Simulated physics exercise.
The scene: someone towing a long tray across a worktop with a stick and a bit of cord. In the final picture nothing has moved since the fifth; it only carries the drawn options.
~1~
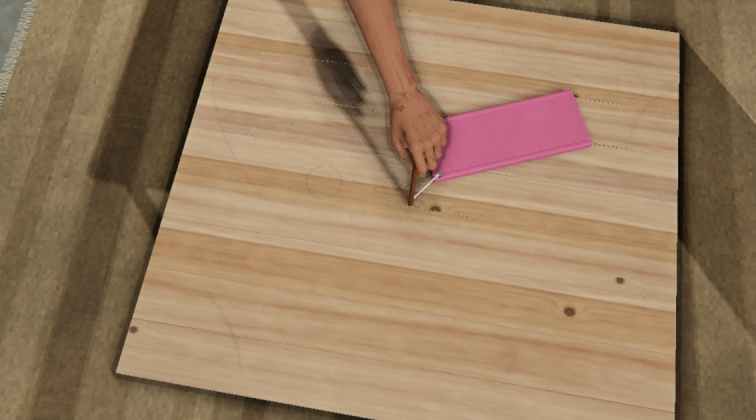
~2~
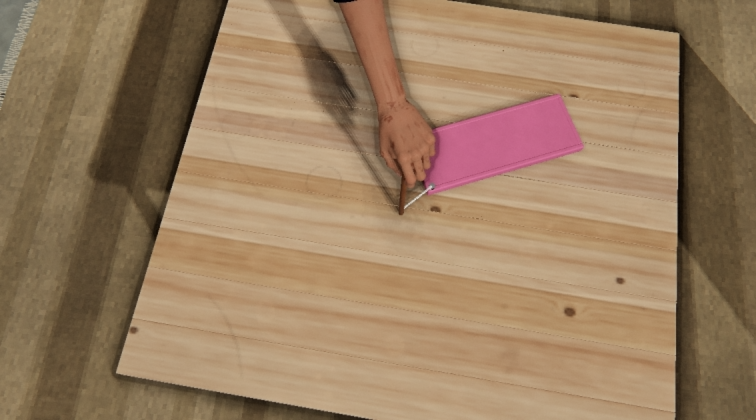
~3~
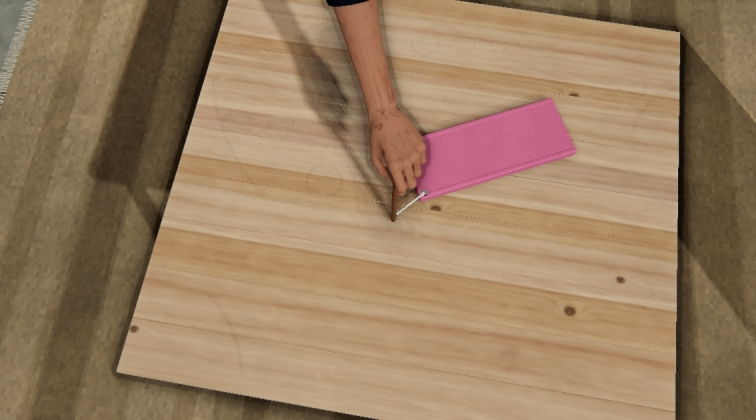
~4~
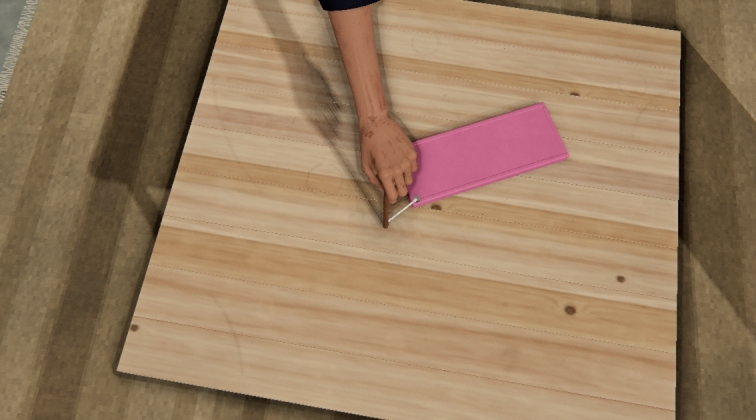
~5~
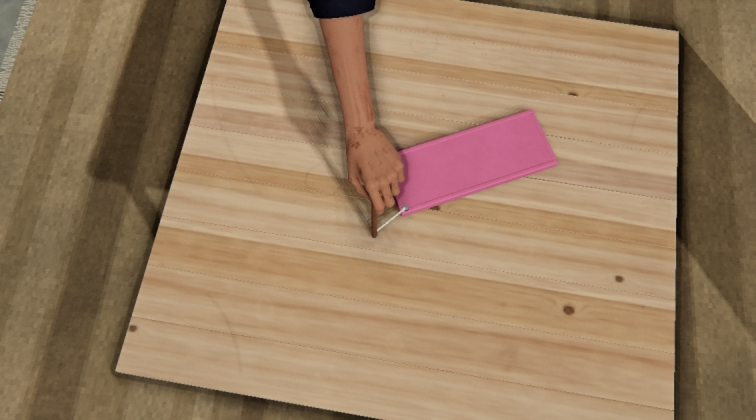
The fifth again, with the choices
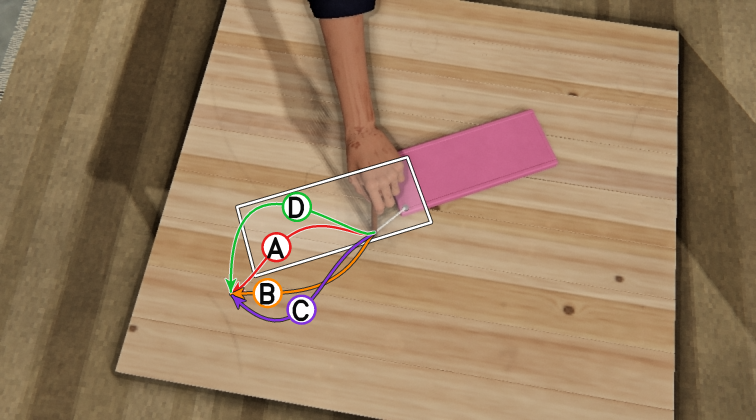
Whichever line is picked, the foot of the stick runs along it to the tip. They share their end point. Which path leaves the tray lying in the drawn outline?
Choose path D.
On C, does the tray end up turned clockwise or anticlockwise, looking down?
On that path, clockwise.
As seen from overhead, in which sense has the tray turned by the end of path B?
It turns clockwise.
On the copy, A from (374, 233) via (293, 234) to (231, 294); B from (374, 233) via (312, 288) to (231, 294); C from (374, 233) via (312, 299) to (232, 296); D from (374, 233) via (270, 204) to (231, 292); the outline at (334, 215).
On D. First, foot of the stick (304, 209), middle of the tray (423, 177).
Then, foot of the stick (239, 230), middle of the tray (360, 191).
Finally, foot of the stick (231, 295), middle of the tray (333, 213); it lies in the outline.
By contrast, A leaves its middle at (342, 225); B leaves its middle at (352, 241); C leaves its middle at (353, 249).
